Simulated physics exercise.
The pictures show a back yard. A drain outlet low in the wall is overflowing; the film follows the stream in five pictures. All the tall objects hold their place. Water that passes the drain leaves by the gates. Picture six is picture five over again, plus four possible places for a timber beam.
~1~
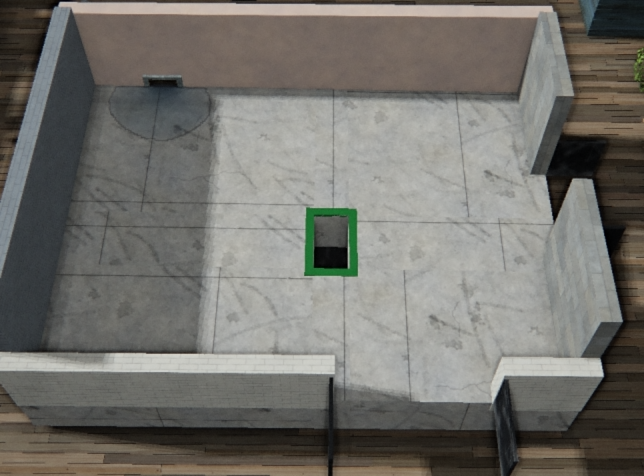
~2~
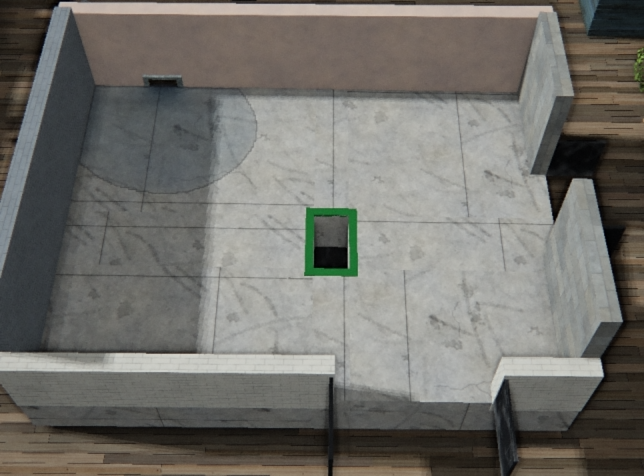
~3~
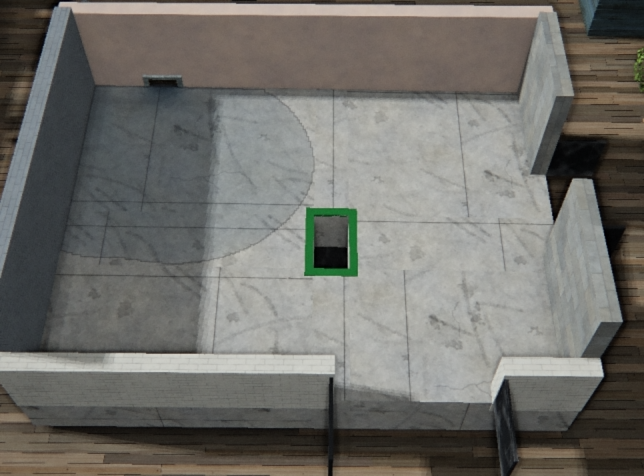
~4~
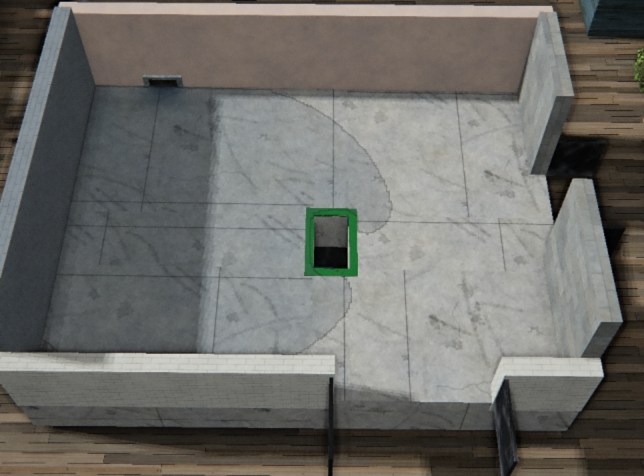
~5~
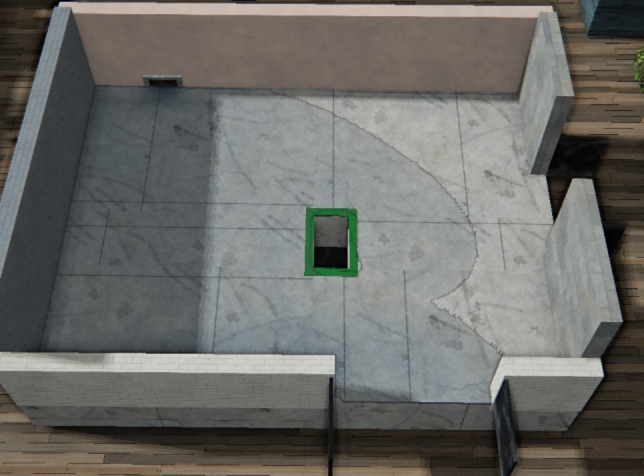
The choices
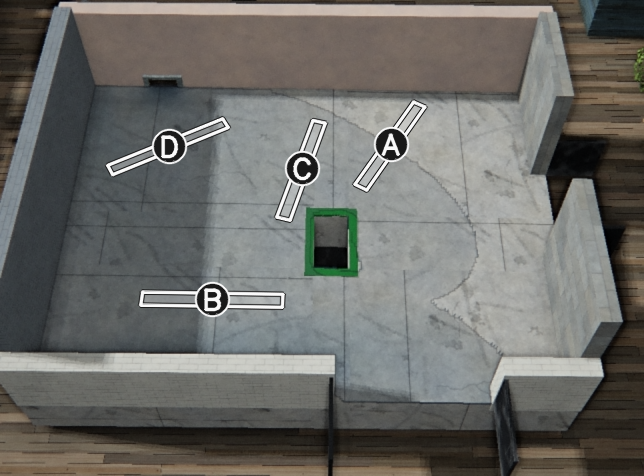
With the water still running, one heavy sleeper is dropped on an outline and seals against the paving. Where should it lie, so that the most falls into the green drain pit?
Position B.
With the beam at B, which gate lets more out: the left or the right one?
The left one.
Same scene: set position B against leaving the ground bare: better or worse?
It is better.
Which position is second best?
That is position A.
On the marked copy, A from (360, 187) to (419, 104); B from (141, 298) to (282, 300); C from (283, 218) to (319, 121); D from (110, 170) to (225, 123).
If A is chosen, about 23 % of the stream goes into the green drain pit, about 76 % out by the gates.
If B is chosen, about 40 % of the stream goes into the green drain pit, about 60 % out by the gates.
If C is chosen, about 6 % of the stream goes into the green drain pit, about 94 % out by the gates.
If D is chosen, about 8 % of the stream goes into the green drain pit, about 92 % out by the gates.
